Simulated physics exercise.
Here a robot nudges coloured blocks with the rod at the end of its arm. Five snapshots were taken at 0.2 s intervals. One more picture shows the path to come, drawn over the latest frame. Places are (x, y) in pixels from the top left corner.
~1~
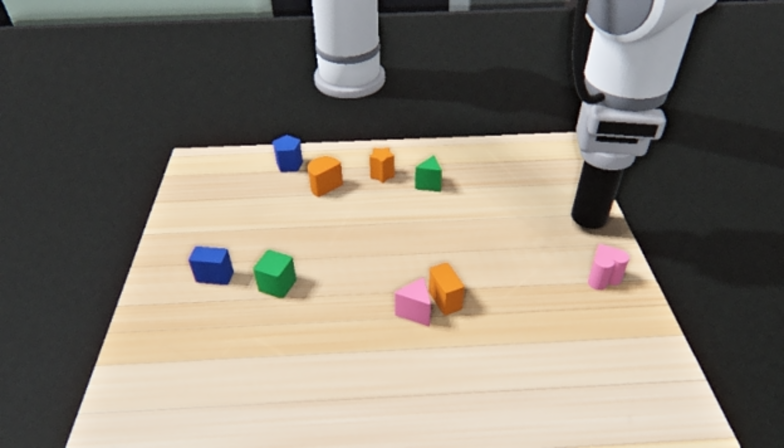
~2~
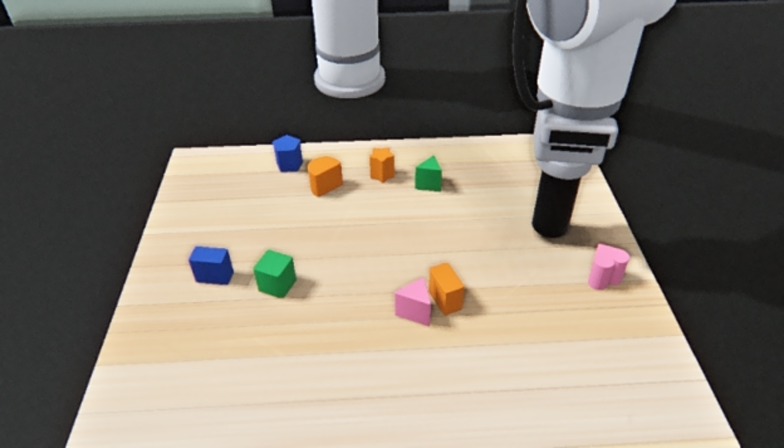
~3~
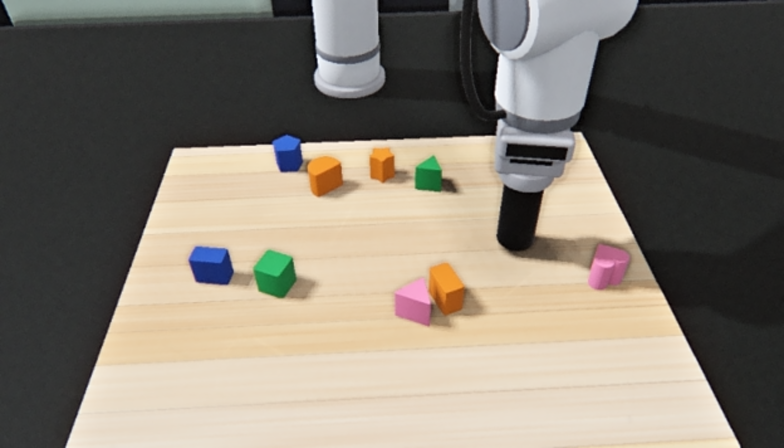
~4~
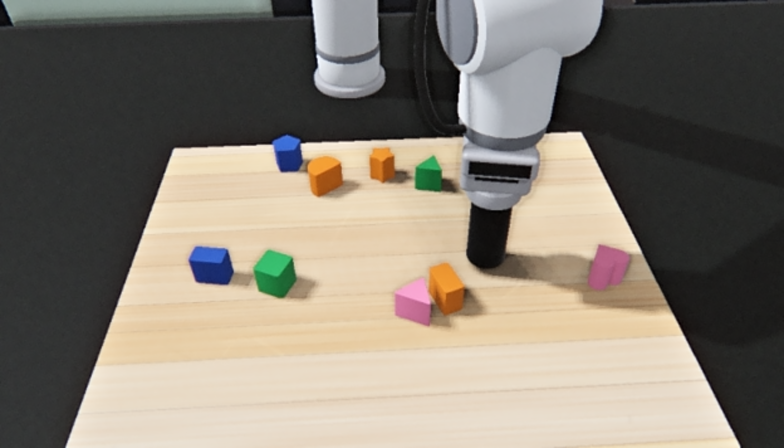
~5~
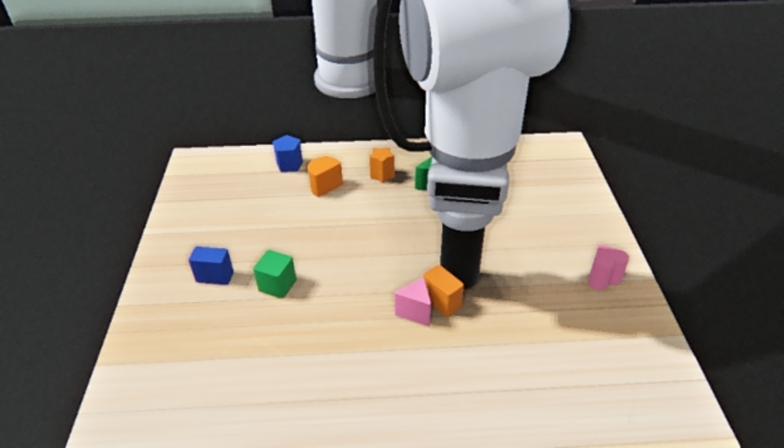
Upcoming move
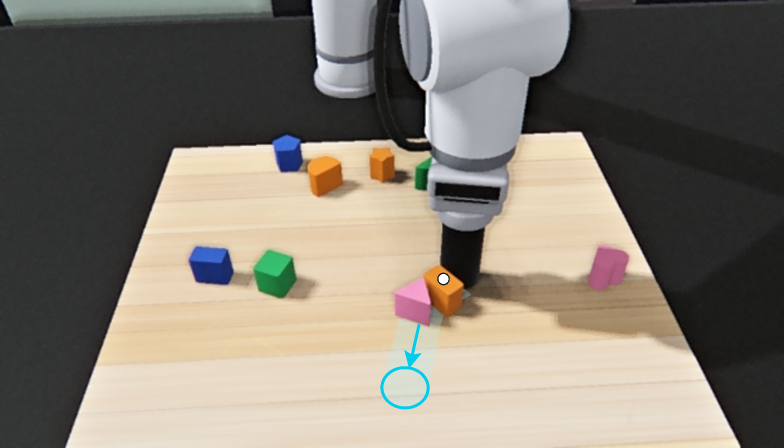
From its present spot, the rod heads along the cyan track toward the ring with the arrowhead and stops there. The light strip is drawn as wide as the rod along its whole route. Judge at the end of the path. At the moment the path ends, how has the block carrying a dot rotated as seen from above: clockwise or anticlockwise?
Looking down on the board, it turns clockwise.
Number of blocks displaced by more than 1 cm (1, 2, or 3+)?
Total moved: Two.
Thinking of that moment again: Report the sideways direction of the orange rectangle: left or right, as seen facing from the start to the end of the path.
Facing from start to end, it shifts right.
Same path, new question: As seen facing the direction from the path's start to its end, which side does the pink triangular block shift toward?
The answer is right: Facing from the path's start to its end, that's where the pink triangular block shifts.
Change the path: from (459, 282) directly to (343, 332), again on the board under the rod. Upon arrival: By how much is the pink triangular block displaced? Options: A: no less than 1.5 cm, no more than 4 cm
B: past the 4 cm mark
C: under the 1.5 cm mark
Choice B: Past the 4 cm mark.
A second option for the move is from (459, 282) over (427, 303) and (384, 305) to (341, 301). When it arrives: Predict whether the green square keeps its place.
The result: It stays put.
The line goes from (459, 282) through (426, 306) and (415, 344) to (405, 387); the dot is on the orange rectangle.
On the path given first. One third of the way, rod at (426, 300); pink triangular block at (389, 317), turned 40° anticlockwise; orange rectangle at (408, 305).
Two thirds of the way, rod at (415, 338); pink triangular block at (362, 345), turned 15° anticlockwise; orange rectangle at (387, 340), turned 15° clockwise.
At the end, rod at (405, 380); pink triangular block at (344, 354), turned 10° clockwise; orange rectangle at (369, 359), turned 45° clockwise.
